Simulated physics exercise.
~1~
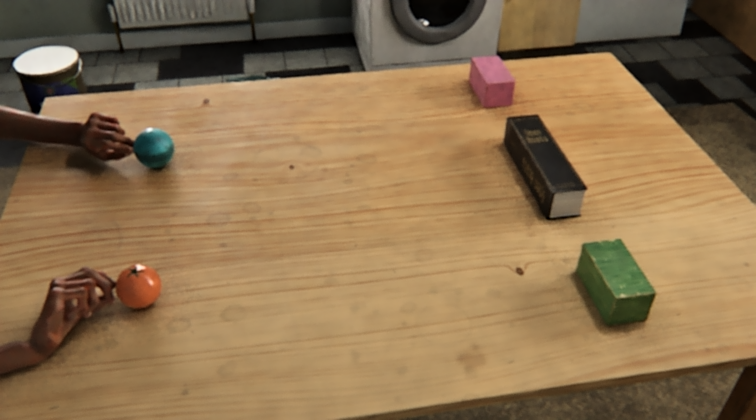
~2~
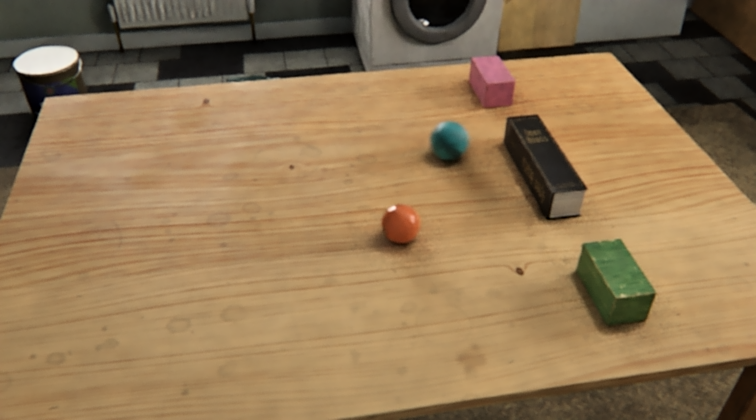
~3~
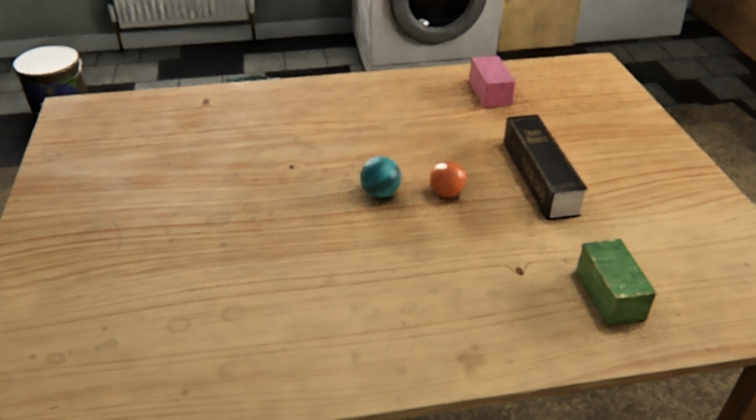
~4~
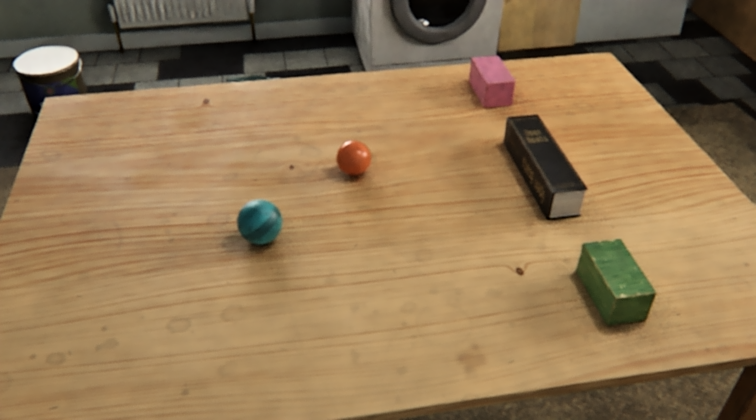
Two hands send a turquoise ball and an orange tomato rightward, and both bounce back left.
